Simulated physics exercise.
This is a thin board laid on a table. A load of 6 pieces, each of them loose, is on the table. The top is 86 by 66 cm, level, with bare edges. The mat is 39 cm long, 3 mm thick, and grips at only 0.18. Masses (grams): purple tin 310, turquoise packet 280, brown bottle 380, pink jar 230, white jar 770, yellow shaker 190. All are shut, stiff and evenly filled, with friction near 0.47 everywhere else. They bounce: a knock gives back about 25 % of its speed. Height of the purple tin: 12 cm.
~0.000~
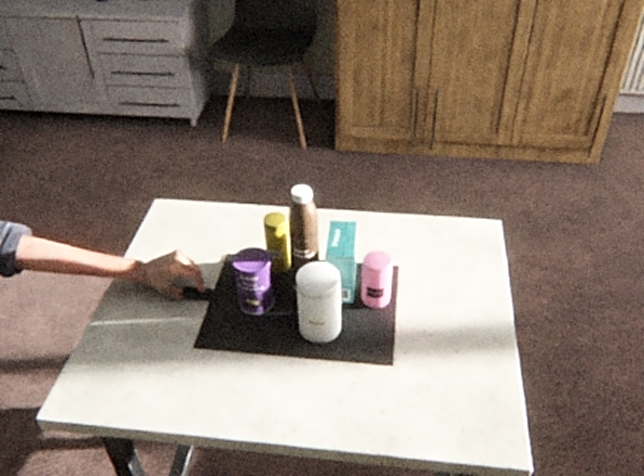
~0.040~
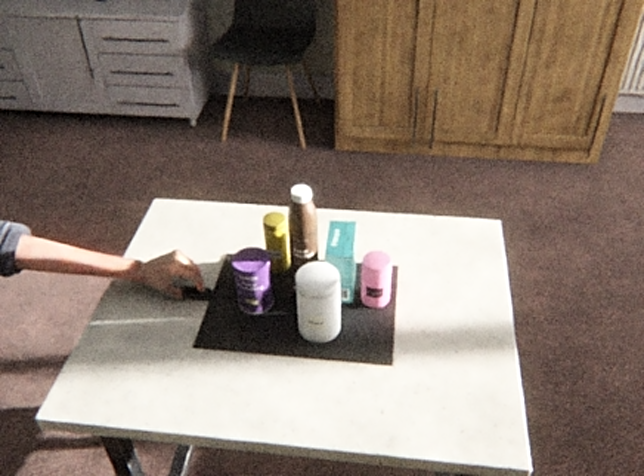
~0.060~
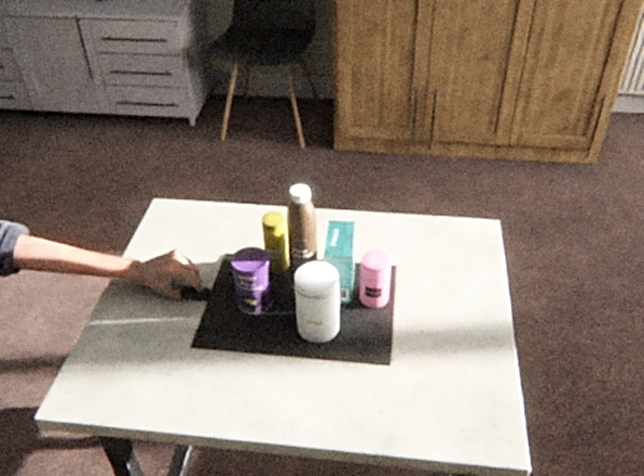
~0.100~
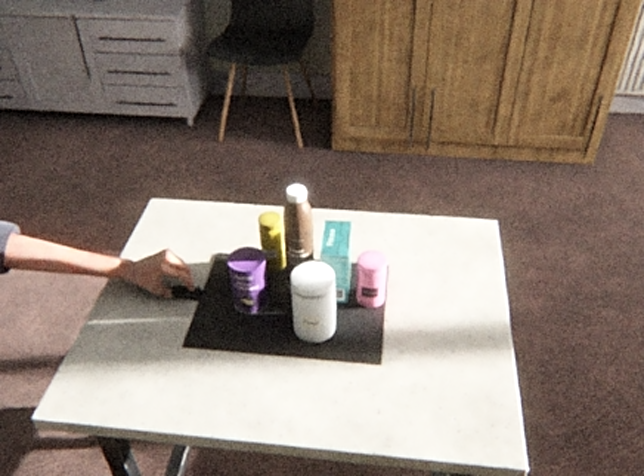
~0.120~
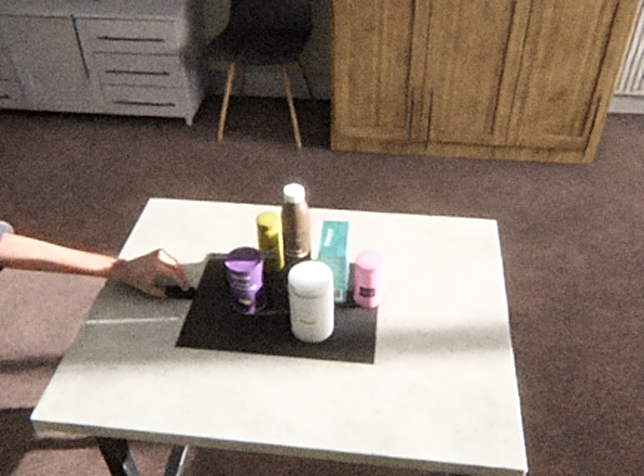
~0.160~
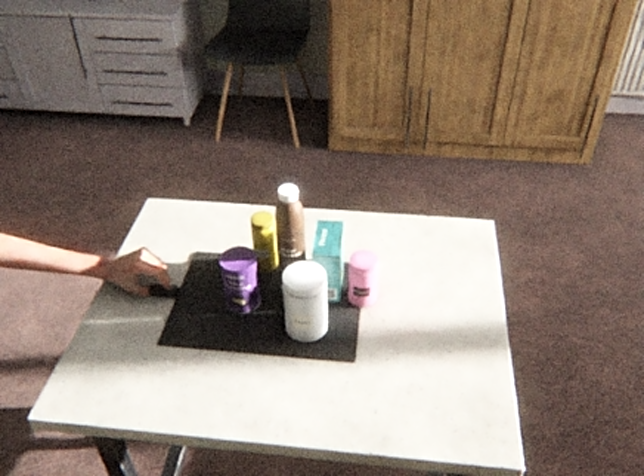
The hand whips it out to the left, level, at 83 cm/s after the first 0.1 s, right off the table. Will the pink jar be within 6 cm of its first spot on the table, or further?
The pink jar holds its spot.
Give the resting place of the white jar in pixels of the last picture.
Around (143, 290).
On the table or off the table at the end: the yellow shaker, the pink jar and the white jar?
The yellow shaker ends off the table; the pink jar ends on the table; the white jar ends on the table.
After 0.56 s, 39 cm of pull; pink jar slid 3 cm near (356, 279); turquoise packet leaning 11°; white jar leaning 3°.
After 0.86 s, 64 cm of pull; purple tin, brown bottle and yellow shaker now off the table; pink jar slid 3 cm near (356, 279); white jar leaning 7°.
At rest (1.8 s), off the table, purple tin, brown bottle and yellow shaker; not toppled but over 6 cm from the start, turquoise packet and white jar; pink jar in place, give or take 6 cm. Seen from the same camera at the end, pink jar near (356, 279).
